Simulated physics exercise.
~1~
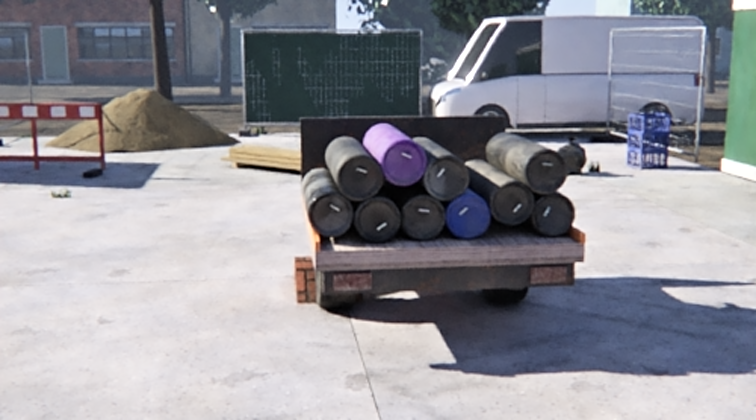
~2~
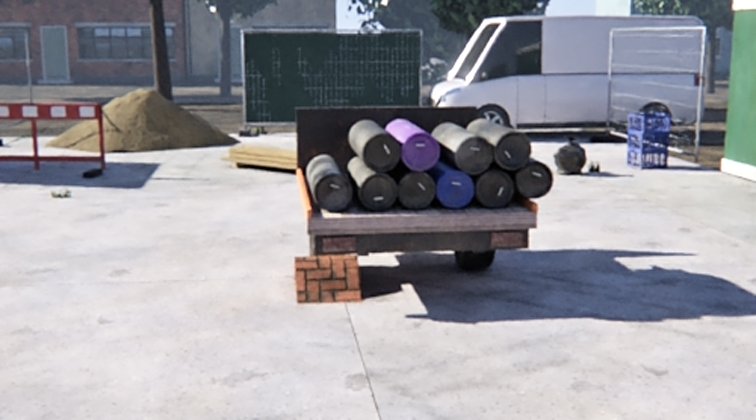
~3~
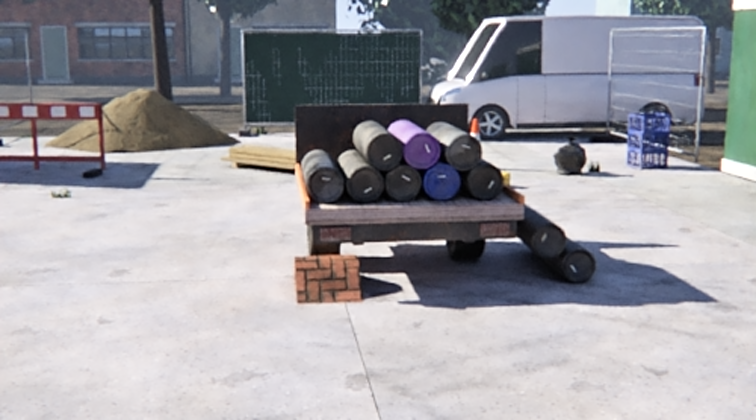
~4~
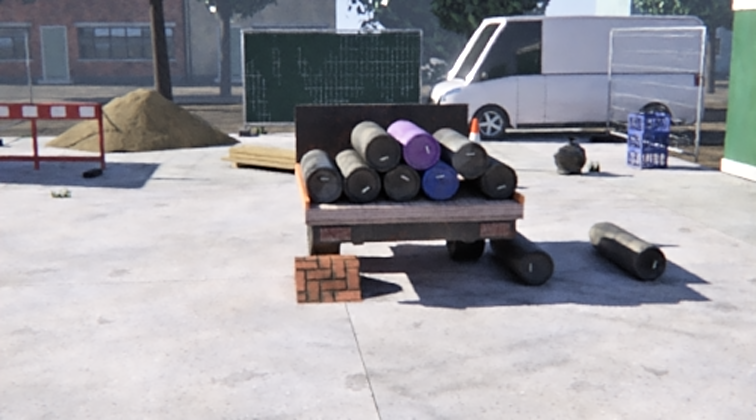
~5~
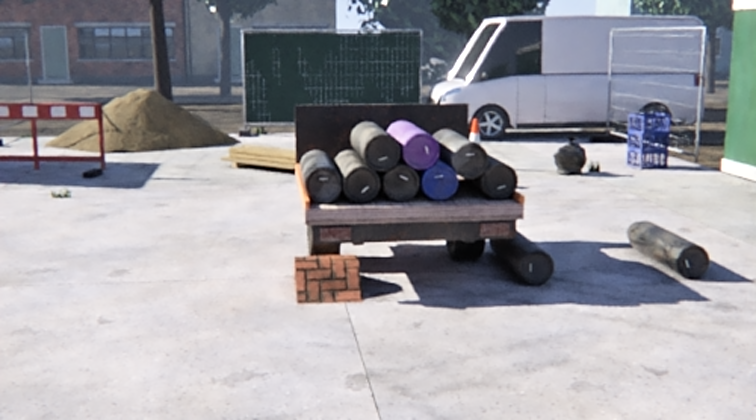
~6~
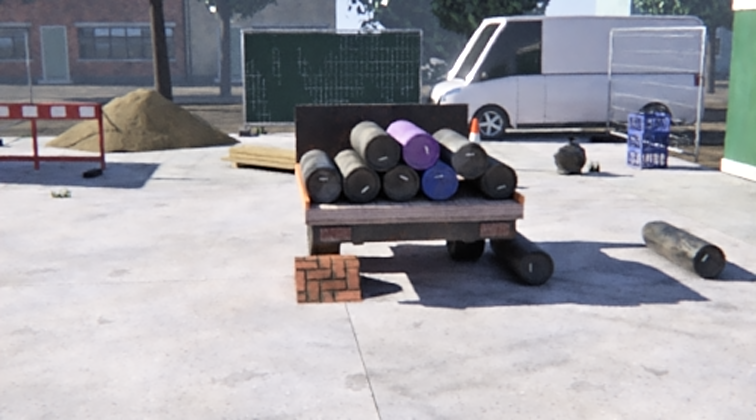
At the start, a low flat trailer seen from behind carries a stack of dark cylinders, with a purple one on top and a blue one in the bottom row, across a sunny paved yard. It moves away from the viewer as its left wheel passes over a brick-patterned hump, and the load shifts. Two dark cylinders drop off the right side onto the ground. One stops beside the trailer, while the other rolls farther right and slows. Finally the trailer stands still, with the purple and blue cylinders still aboard and the two dark ones lying on the concrete.
